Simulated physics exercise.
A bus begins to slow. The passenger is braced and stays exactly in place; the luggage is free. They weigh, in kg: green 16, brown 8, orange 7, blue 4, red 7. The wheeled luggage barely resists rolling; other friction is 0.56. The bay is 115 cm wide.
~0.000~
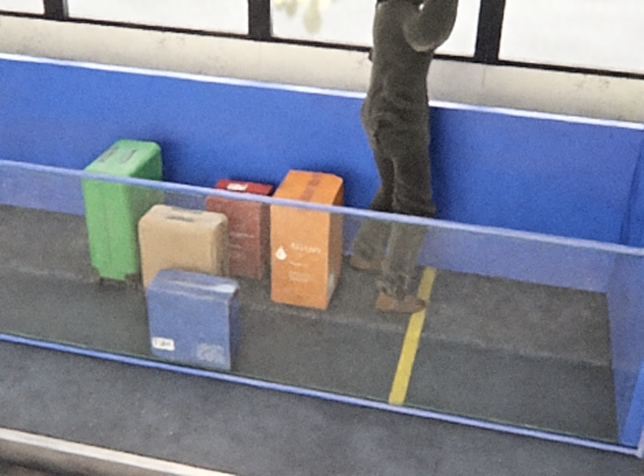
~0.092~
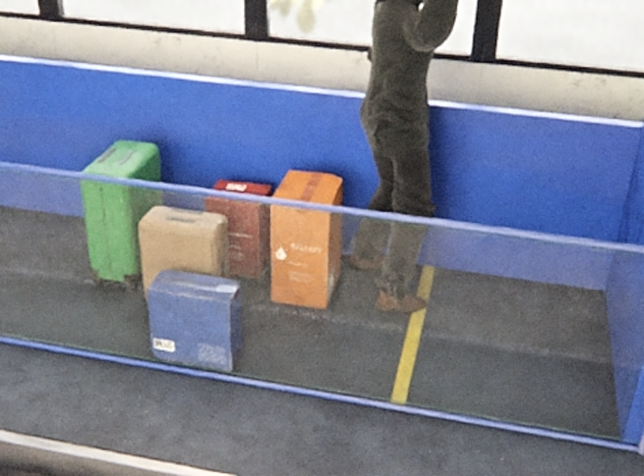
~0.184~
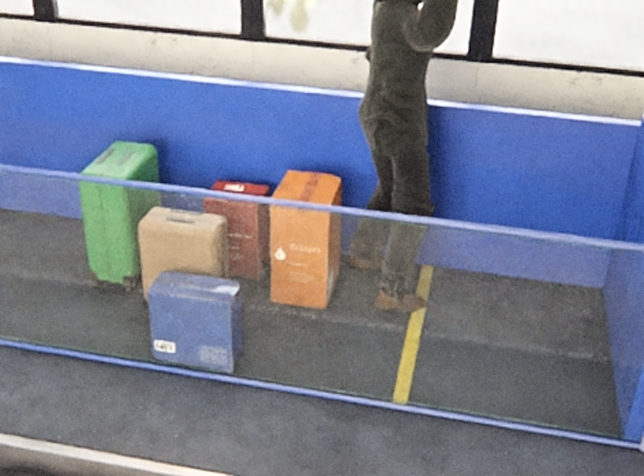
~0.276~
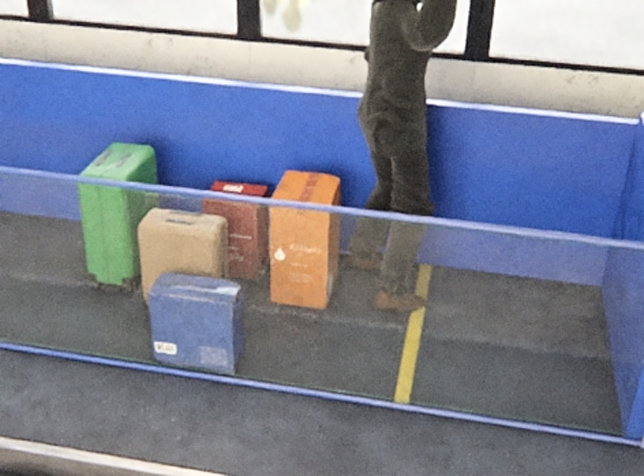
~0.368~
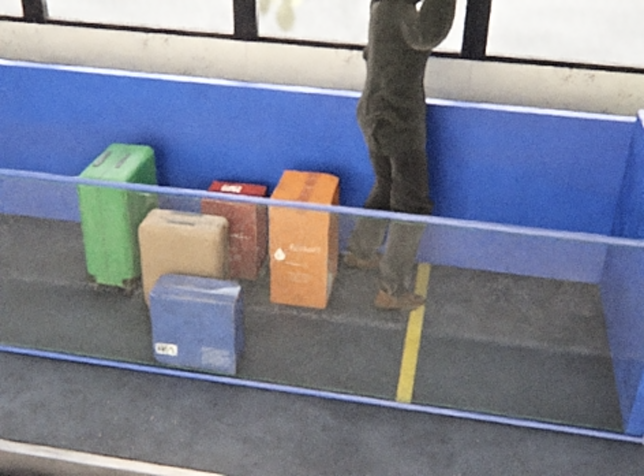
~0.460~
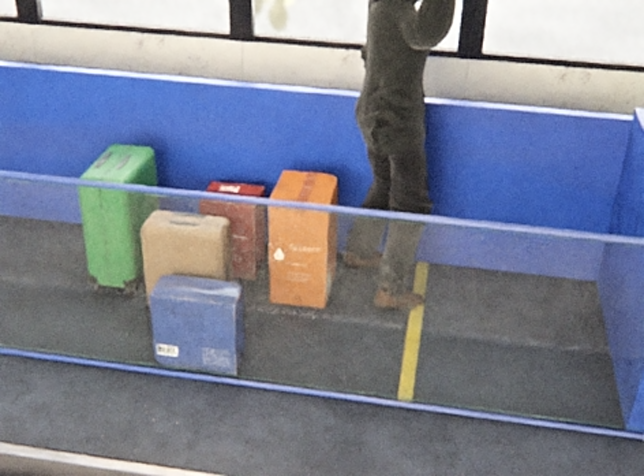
A person in dark clothes stood with raised arms beside a yellow floor line, behind a clear panel, while green, tan, blue, red and orange luggage sat to the left, and nothing noticeably moved.
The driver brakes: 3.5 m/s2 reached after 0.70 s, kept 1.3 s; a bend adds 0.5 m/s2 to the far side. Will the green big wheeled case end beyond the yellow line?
This time the green big wheeled case ends beyond the yellow line.
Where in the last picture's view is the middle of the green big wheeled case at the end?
At about (572, 333).
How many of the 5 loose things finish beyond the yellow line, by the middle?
In all, 2.
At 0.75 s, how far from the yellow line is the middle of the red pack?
About 95 cm short of it.
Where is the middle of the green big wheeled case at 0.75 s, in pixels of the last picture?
At about (151, 221).
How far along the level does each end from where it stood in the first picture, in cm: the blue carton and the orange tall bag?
Blue carton 0, orange tall bag 30.
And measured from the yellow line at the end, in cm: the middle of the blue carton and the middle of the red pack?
Blue carton 90 short, red pack 60 short.
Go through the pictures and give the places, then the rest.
Green big wheeled case (127, 214), orange tall bag (308, 239), red pack (240, 229), in the first frame.
Green big wheeled case (126, 215), orange tall bag (308, 239), red pack (239, 229), in the second frame.
Green big wheeled case (124, 216), orange tall bag (307, 239), red pack (238, 230), in the third frame.
Green big wheeled case (123, 218), orange tall bag (306, 239), red pack (236, 230), in the fourth frame.
Green big wheeled case (122, 219), orange tall bag (305, 239), red pack (235, 231), in the fifth frame.
Green big wheeled case (123, 220), orange tall bag (304, 239), red pack (234, 231), in the sixth frame.
After 0.75 s the green big wheeled case is 134 cm short of the yellow line, tilted 0°, near (151, 221) in the last picture's view.
After 1.15 s the green big wheeled case is 97 cm short of the yellow line, tilted 0°, near (225, 226) in the last picture's view; the orange tall bag 45 cm short of the yellow line, tilted 0°.
After 1.65 s the green big wheeled case is 51 cm short of the yellow line, tilted 0°, near (310, 260) in the last picture's view.
Final state at 2.8 s, green big wheeled case crosses the yellow line; brown small wheeled case crosses the yellow line; orange tall bag stops short of the yellow line; blue carton stops short of the yellow line; red pack stops short of the yellow line.
